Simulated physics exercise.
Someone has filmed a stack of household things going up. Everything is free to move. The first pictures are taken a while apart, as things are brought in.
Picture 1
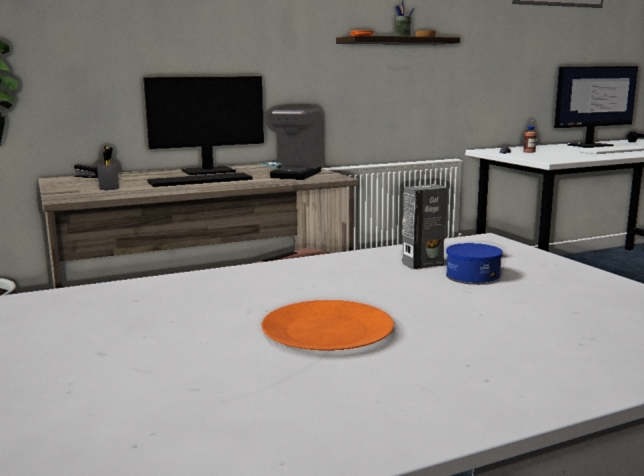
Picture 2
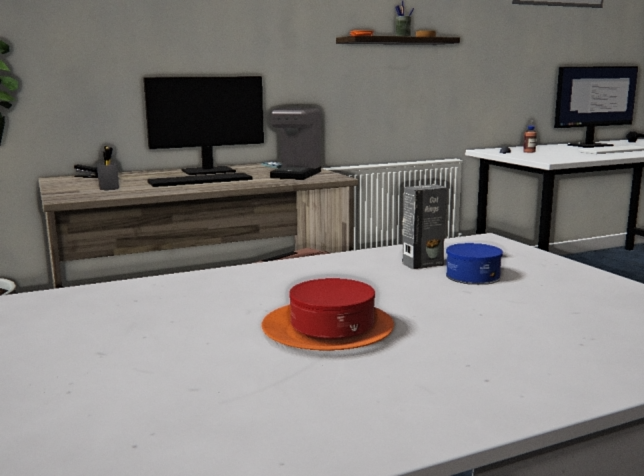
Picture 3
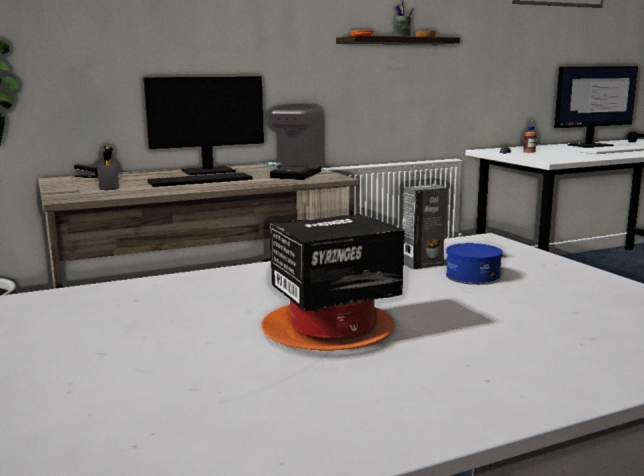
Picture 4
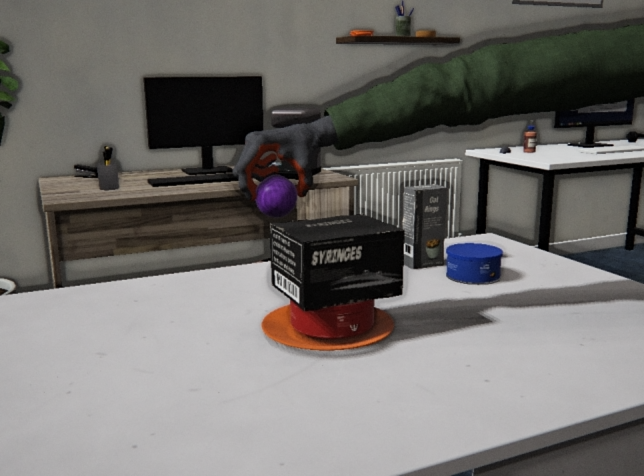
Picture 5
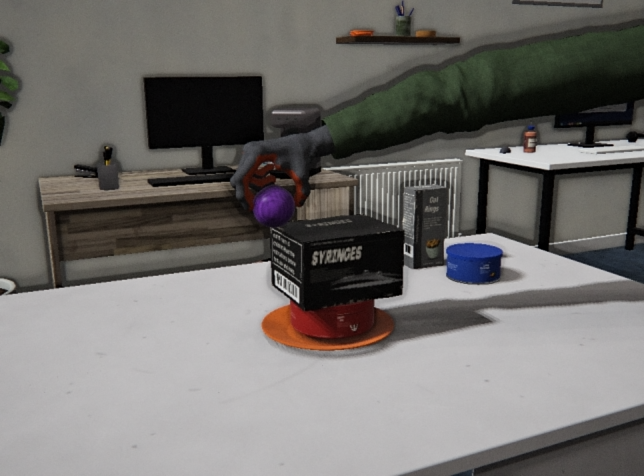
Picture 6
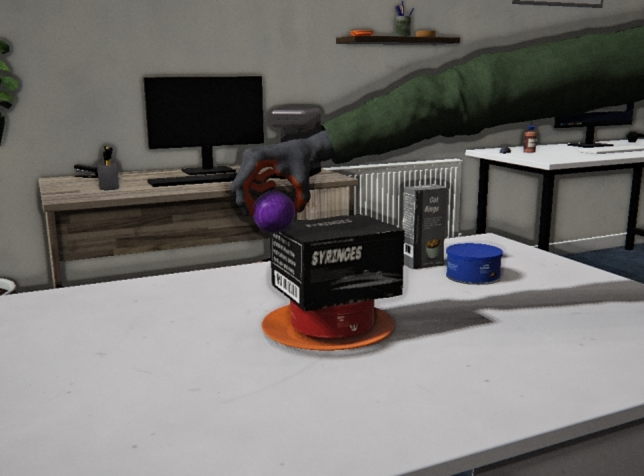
A red tub and then a black box appeared stacked on an orange plate, and a gloved hand reached in from the right, lowering a purple onion slightly to the box's top left edge.
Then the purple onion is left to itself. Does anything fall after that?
In the end the pile loses its balance.
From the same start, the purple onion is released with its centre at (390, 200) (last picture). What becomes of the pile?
Then it loses its balance.
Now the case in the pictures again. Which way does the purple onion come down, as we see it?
To the left.
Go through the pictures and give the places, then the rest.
In the first picture, the last thing is not in view yet; orange plate (328, 327).
In the second picture, the last thing is not in view yet; grey carton (424, 227).
In the third picture, the last thing is not in view yet.
The fourth picture shows still above its spot; purple onion (276, 196); blue tub (474, 263).
The fifth picture shows still above its spot; purple onion (274, 206); black box (336, 259).
The sixth picture shows in place under the hand; purple onion (274, 212).
Then, 0.30 s after the last picture, purple onion now fallen.
Then, 0.40 s after the last picture, things are still on the move.
Then, 1.70 s after the last picture, nothing new.
At rest, fallen, purple onion; the other 5 in place. Seen from the same camera at the end, purple onion near (240, 331). The pile comes apart.
